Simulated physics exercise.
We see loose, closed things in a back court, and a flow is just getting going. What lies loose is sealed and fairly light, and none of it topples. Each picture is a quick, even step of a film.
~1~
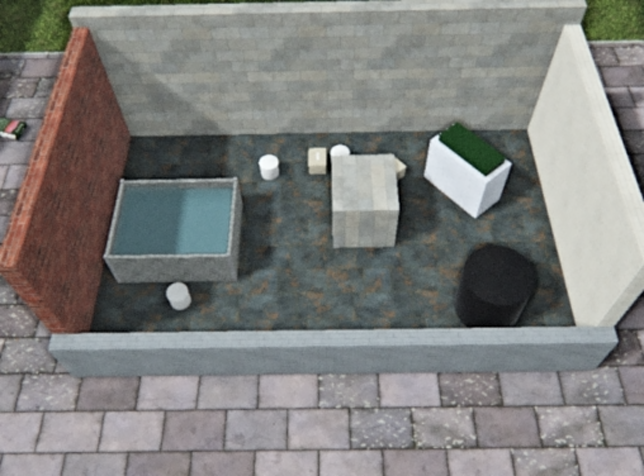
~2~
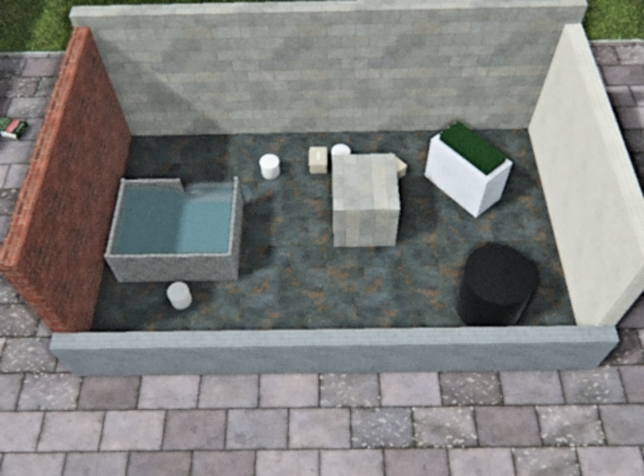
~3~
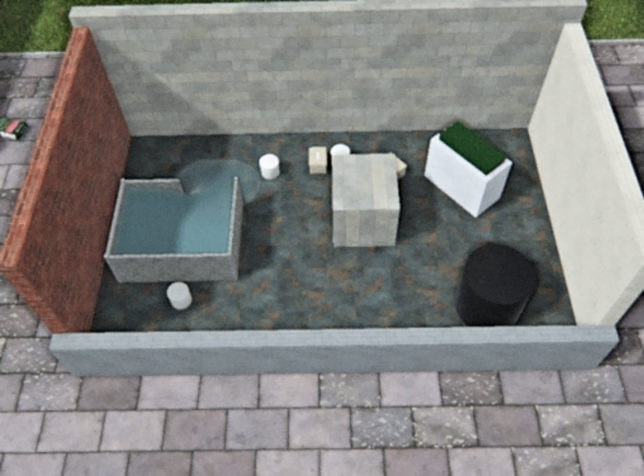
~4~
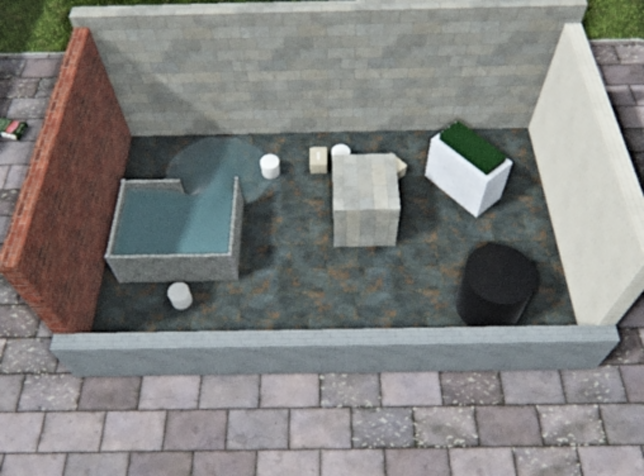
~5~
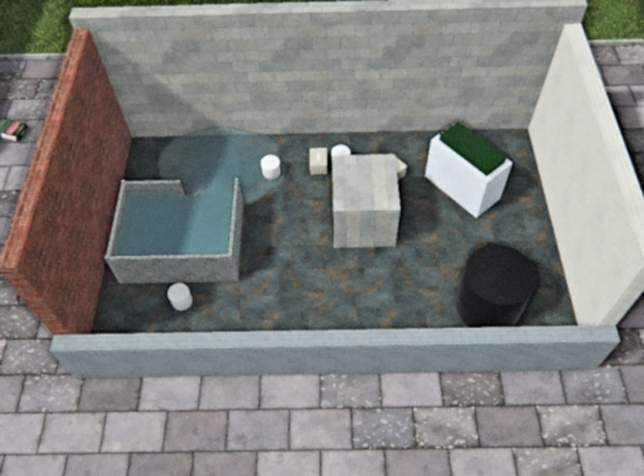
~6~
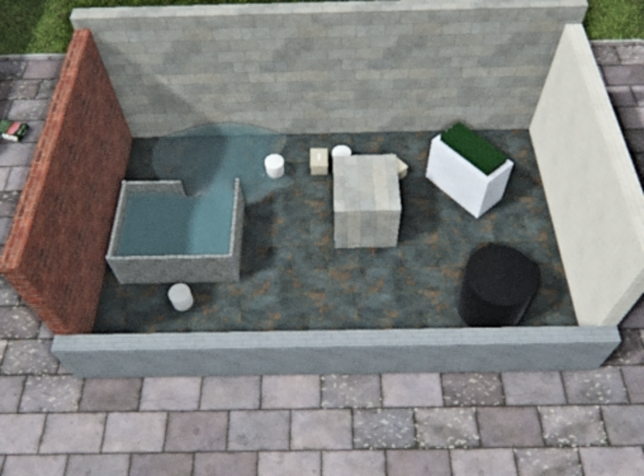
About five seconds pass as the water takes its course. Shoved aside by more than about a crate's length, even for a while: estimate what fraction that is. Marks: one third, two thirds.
It is a large majority of two thirds or higher.
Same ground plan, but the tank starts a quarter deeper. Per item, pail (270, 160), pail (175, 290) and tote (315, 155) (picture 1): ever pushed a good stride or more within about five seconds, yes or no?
Per item, in order: Cleared the mark; missed the mark; cleared the mark.
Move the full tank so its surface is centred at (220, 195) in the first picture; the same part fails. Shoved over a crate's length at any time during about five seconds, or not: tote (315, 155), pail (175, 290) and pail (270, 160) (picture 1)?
The three, one by one: Past that mark, short of that and past that mark.
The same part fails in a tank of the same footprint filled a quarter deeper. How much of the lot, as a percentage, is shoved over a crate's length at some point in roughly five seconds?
Something like 80 % of the loose things.
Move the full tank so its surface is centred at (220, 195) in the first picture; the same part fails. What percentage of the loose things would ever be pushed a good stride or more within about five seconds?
My answer would be about 80 in a hundred.
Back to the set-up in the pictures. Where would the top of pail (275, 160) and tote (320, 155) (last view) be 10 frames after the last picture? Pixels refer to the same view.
(372, 139) and (359, 162), roughly.
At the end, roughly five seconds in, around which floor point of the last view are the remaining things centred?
I'd put it at roughly (434, 256).
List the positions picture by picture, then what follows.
The first picture shows a pail at (269, 162), on the bottom; a tote at (317, 157), on the bottom; 0 of 5 have shifted.
The second picture shows a pail at (269, 162) rests on the ground; a tote at (318, 156), on the bottom; 0 of 5 have shifted.
The third picture shows a pail at (269, 162) rests on the ground; a tote at (318, 156), on the bottom; 0 of 5 have shifted.
The fourth picture shows a pail at (270, 162) rests on the ground; a tote at (318, 156) rests on the ground; 0 of 5 have shifted.
The fifth picture shows a pail at (270, 162) rests on the ground; a tote at (318, 157), on the bottom; 0 of 5 have shifted.
The sixth picture shows a pail at (274, 162), on the bottom, close to its start; a tote at (319, 157), on the bottom; 1 of 5 have shifted.
A moment on, 1 of 5 are well off their spots; 0 afloat.
Next, 3 of 5 are well off their spots; 2 afloat.
Later, 4 of 5 are well off their spots; 1 afloat.
In the end, 4 of 5 are well off their spots, and 4 have been at some point; 1 afloat.
